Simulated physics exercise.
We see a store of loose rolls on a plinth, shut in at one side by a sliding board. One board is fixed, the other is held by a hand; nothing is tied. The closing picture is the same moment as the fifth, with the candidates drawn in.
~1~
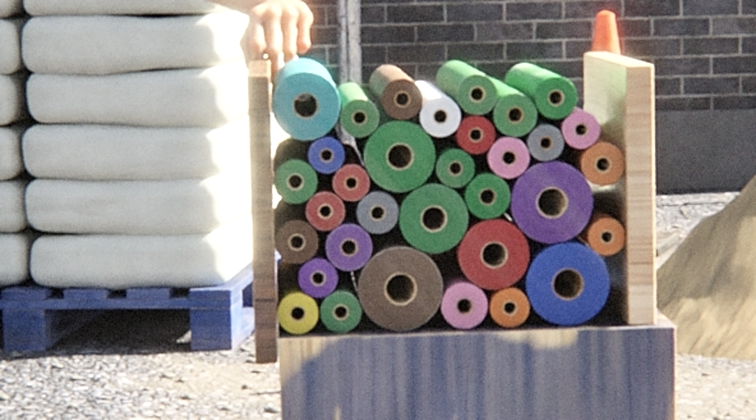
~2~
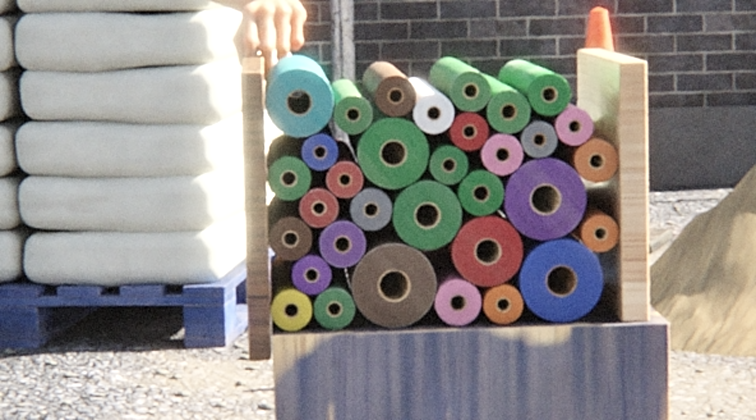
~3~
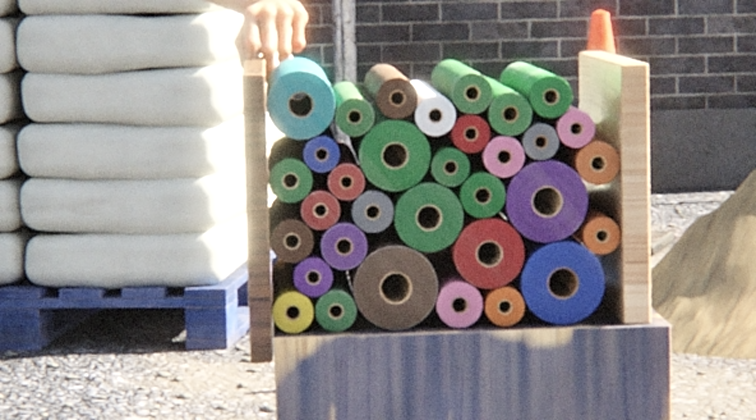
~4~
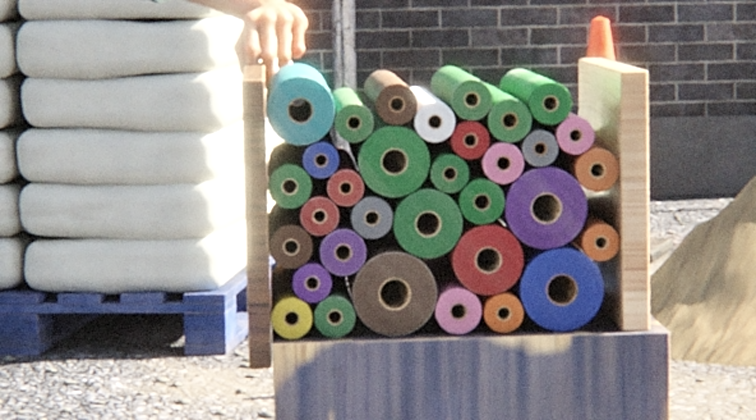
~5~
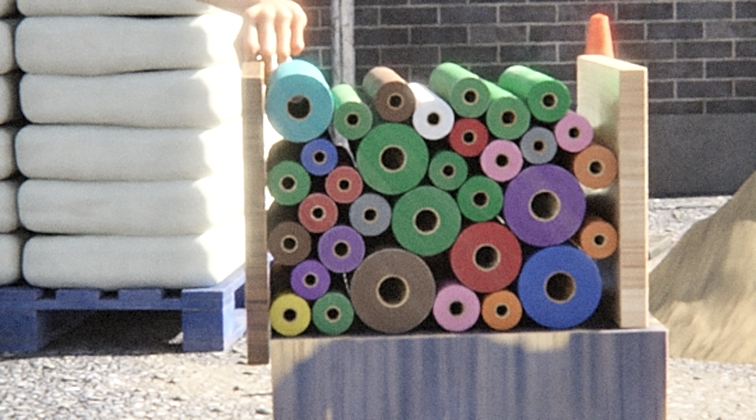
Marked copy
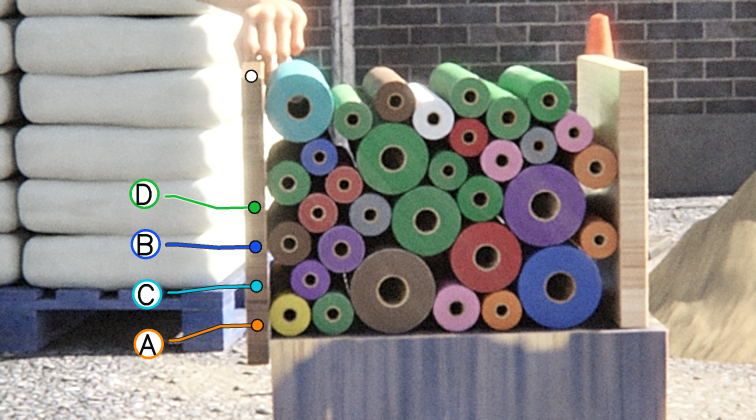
In a gravelly yard beside a brick wall, a hand rested at the top left of a stack of colourful rolls held between two upright boards, and nothing moved apart from slight shifts of the whole view.
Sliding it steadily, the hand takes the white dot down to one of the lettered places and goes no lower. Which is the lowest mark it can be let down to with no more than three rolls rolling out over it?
No lower than D.
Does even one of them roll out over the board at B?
Yes, at B.
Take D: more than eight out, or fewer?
Fewer than eight.
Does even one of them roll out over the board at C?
Yes.
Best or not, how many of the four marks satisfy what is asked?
The number is one.
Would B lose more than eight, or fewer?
Fewer than eight.
On the copy, A at (257, 326); B at (255, 247); C at (256, 286); D at (254, 208); the white dot at (251, 76).
On D. First, top of the board (265, 140).
Then, top of the board (266, 207).
Finally, top of the board (266, 207), one out over the board.
By contrast, A more than three out over the board; B more than three out over the board; C more than three out over the board.
